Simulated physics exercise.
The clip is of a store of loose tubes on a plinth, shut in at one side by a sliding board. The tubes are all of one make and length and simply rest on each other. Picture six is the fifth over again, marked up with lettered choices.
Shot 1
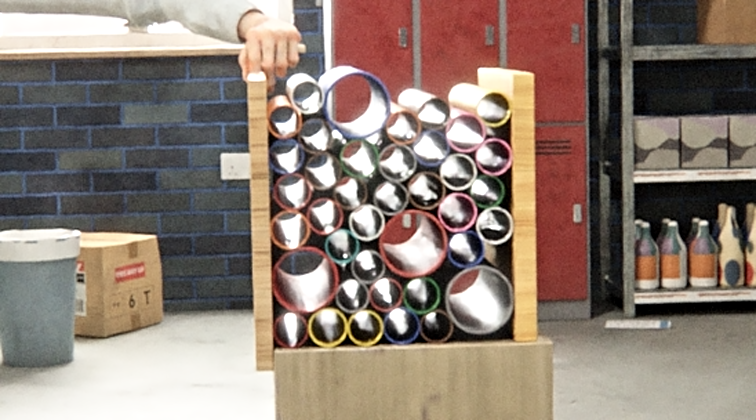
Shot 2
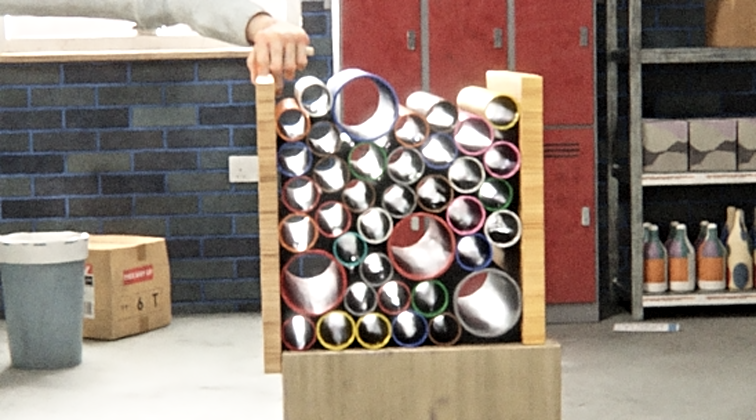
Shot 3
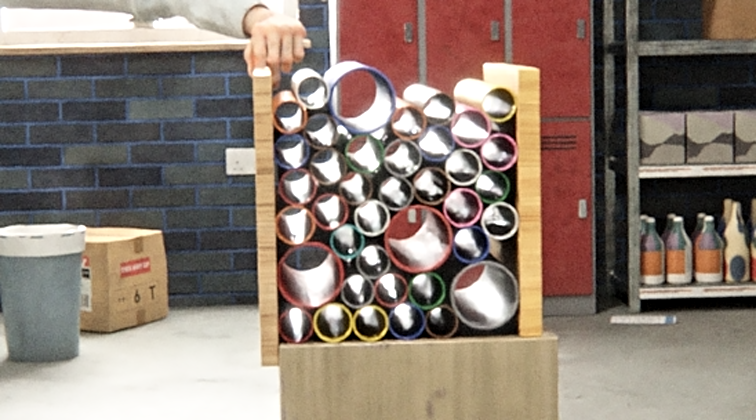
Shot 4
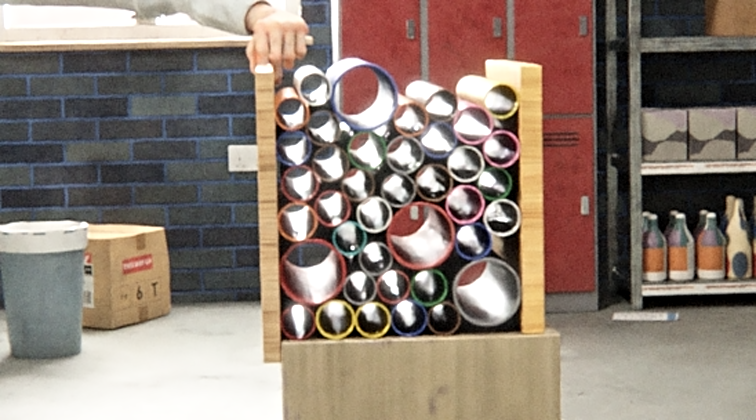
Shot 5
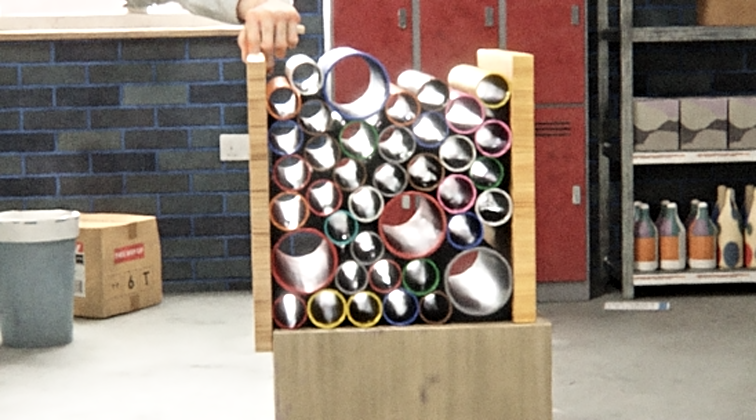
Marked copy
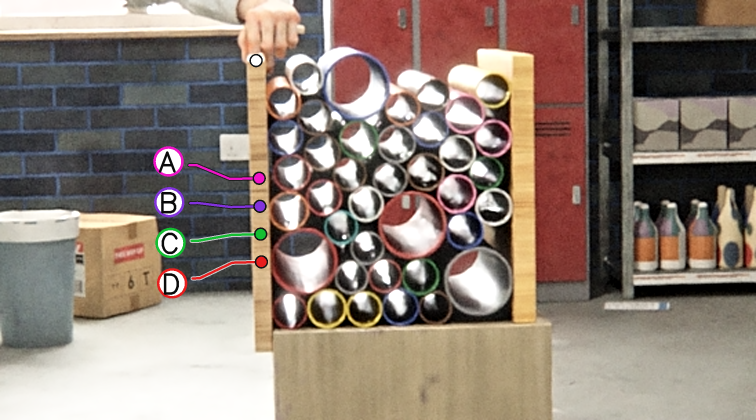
A hand rested on top of the upright wooden board at the left of a stack of loose, colourful-rimmed tubes, and neither the board nor the tubes visibly moved as the view wobbled slightly.
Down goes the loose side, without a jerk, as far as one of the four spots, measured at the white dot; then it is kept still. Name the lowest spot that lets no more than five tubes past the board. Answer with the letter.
It can be let down to A.
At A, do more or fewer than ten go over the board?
At A, fewer than ten.
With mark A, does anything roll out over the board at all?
Yes.
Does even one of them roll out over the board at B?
At B: Yes.
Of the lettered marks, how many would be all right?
The number is one.
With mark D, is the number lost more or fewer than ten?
More than ten.
On the marked copy, A at (259, 178); B at (260, 206); C at (261, 234); D at (262, 262); the white dot at (256, 61).
Following A. Soon after the start, top of the board (267, 117).
Later, top of the board (268, 177).
In the end, top of the board (268, 177), five out over the board.
As for the rest, B more than five out over the board; C more than five out over the board; D more than five out over the board.
